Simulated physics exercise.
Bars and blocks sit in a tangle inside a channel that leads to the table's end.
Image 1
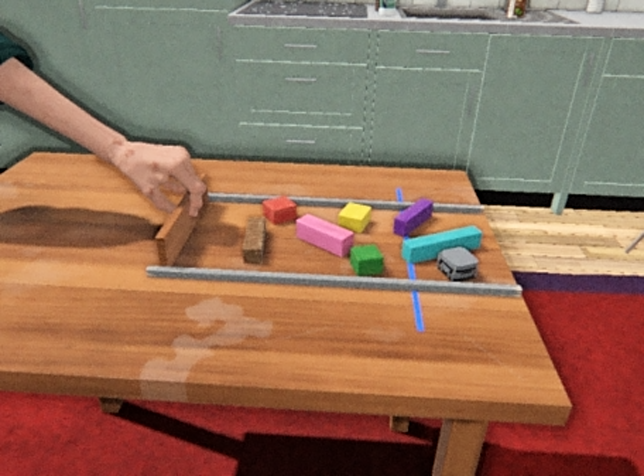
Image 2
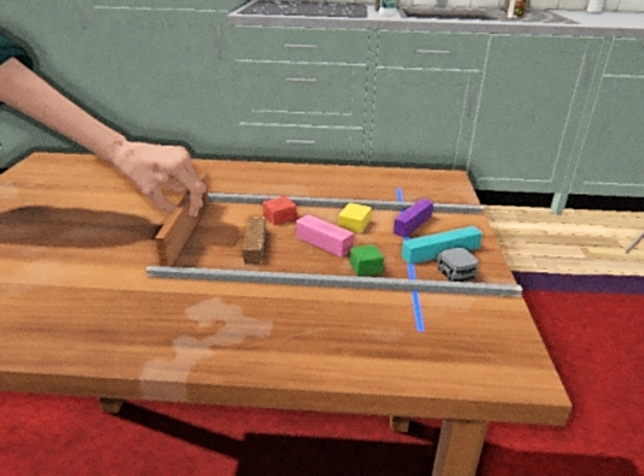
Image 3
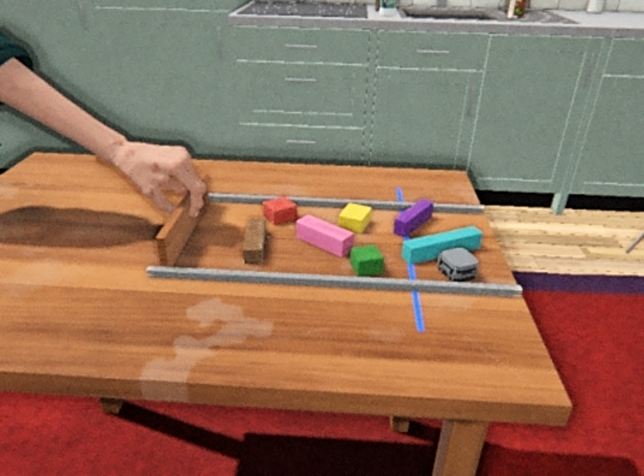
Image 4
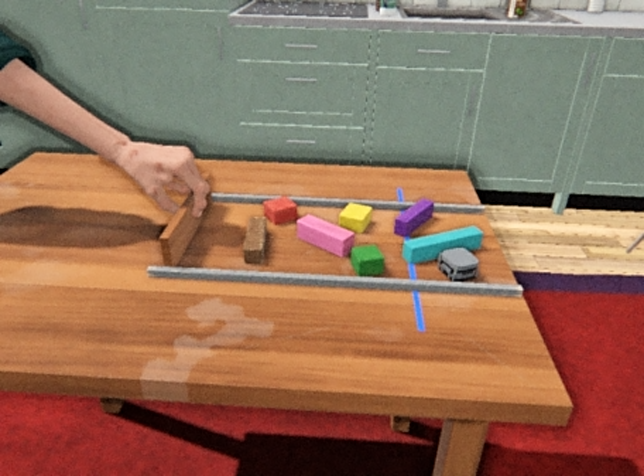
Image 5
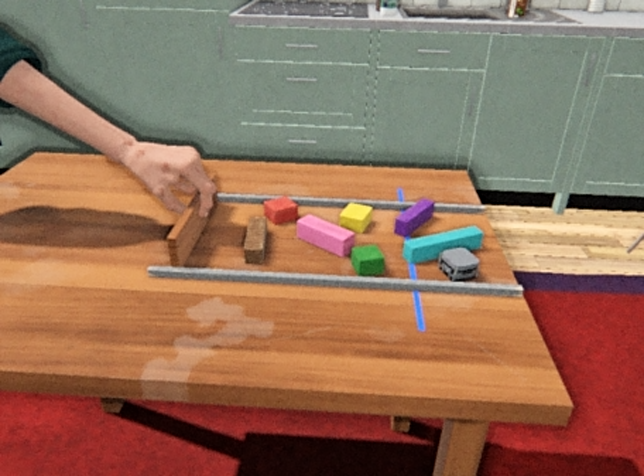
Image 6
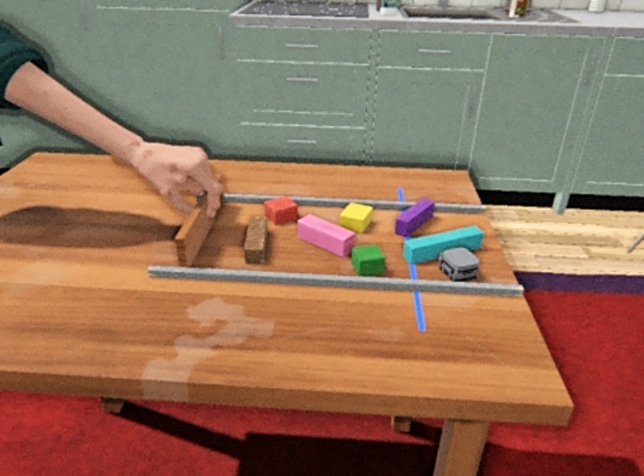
A hand held a wooden board upright at the left of a tabletop channel, then slid it slightly right toward the scattered colourful blocks and a small grey case, which all stayed still.
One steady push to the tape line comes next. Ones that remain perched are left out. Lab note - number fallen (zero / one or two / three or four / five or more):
Expect no piece at all to go down.
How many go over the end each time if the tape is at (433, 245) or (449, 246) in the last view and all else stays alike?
The first gives 0 and the second gives 3.
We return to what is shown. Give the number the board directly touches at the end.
It ends up touching 2.
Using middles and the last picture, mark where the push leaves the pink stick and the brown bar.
(437, 241) and (420, 248).
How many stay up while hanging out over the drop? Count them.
Answer: 1.
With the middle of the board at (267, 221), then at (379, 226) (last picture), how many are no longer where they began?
That makes 2 at the first spot and 7 at the second.
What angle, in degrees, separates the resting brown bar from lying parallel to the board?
It sits some 0° out of line.
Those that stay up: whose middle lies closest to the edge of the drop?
It's the turquoise bar.
A little later, none off yet; grey case at rest near (459, 266); turquoise bar at rest near (444, 245); purple bar at rest near (415, 217).
Next, none off yet; grey case at rest near (459, 266); turquoise bar shifted a little near (459, 245); purple bar shifted a little near (438, 220).
When it is over, the number that fall off is zero.
